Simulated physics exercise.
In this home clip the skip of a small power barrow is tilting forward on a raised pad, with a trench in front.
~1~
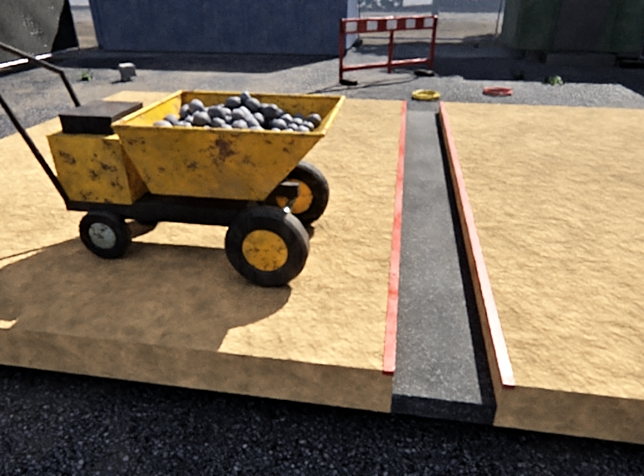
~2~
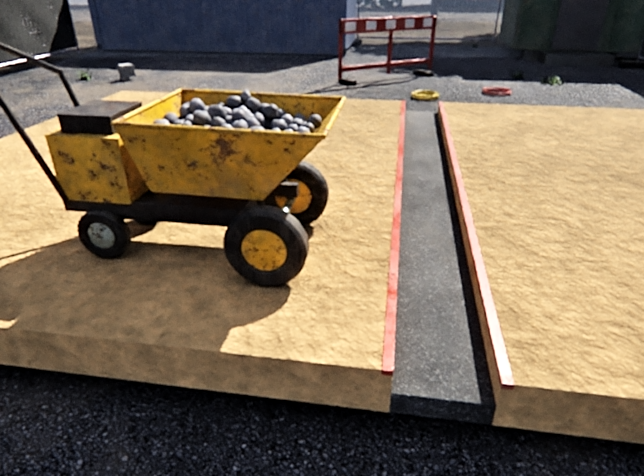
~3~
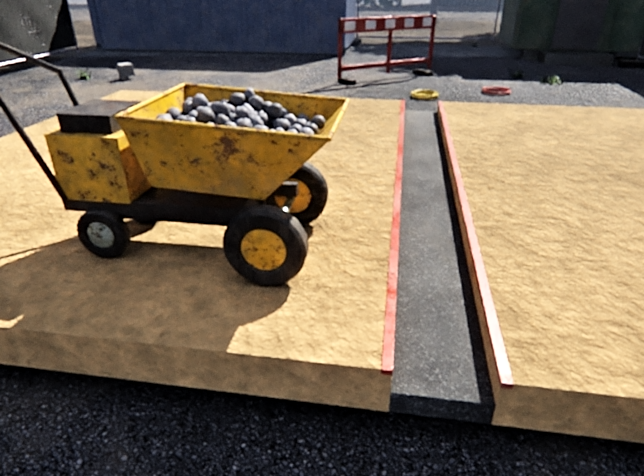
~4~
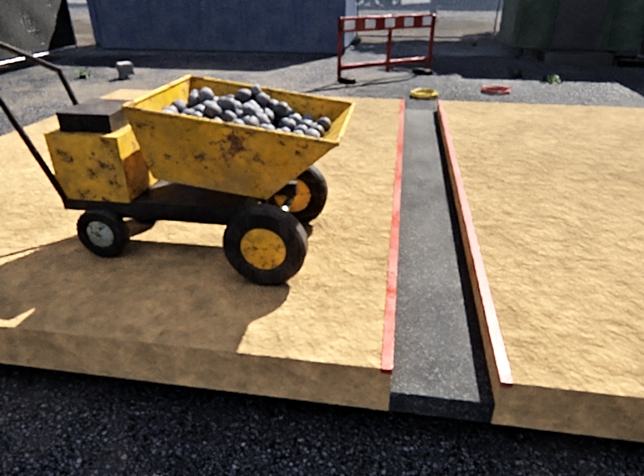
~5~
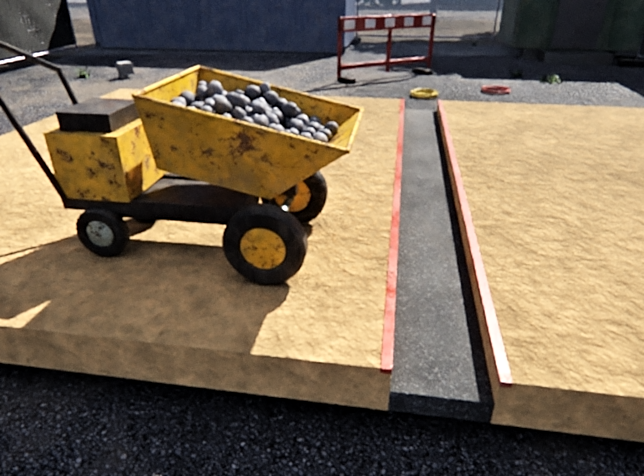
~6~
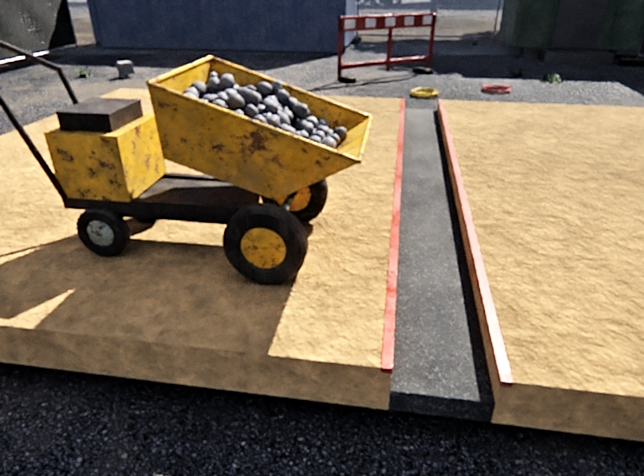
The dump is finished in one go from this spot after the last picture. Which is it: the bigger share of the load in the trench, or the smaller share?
The trench will hold the main part of the load.
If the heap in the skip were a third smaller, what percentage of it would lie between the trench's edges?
That works out at around 80 percent.
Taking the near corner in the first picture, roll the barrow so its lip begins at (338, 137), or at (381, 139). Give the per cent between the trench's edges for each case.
Some 70 in a hundred, then some 30 in a hundred.
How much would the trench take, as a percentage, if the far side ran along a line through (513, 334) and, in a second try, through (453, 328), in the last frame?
The first try lands around 80 %, the second around 40 %.
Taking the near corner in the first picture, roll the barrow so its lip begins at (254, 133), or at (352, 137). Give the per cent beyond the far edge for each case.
That works out to 0 per cent for the first position and 20 per cent for the second.
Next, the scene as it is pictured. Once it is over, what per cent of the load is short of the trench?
Result: Some 0 % of the load.
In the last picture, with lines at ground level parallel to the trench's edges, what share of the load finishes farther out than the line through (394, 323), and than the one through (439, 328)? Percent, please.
The first comes to 70 per cent, the second to 40 per cent.
Soon, skip tipped steeply; all in the skip.
A while on, skip tipped right over; most in the skip; about a quarter in or heaped over the trench; a stray few falling.
Towards the end, skip tipped right over; about a quarter in the skip; a stray few short of the trench; about two thirds in or heaped over the trench; a small part beyond it.
Finally, skip tipped right over; about a quarter in the skip; a stray few short of the trench; about two thirds in or heaped over the trench; a small part beyond it.
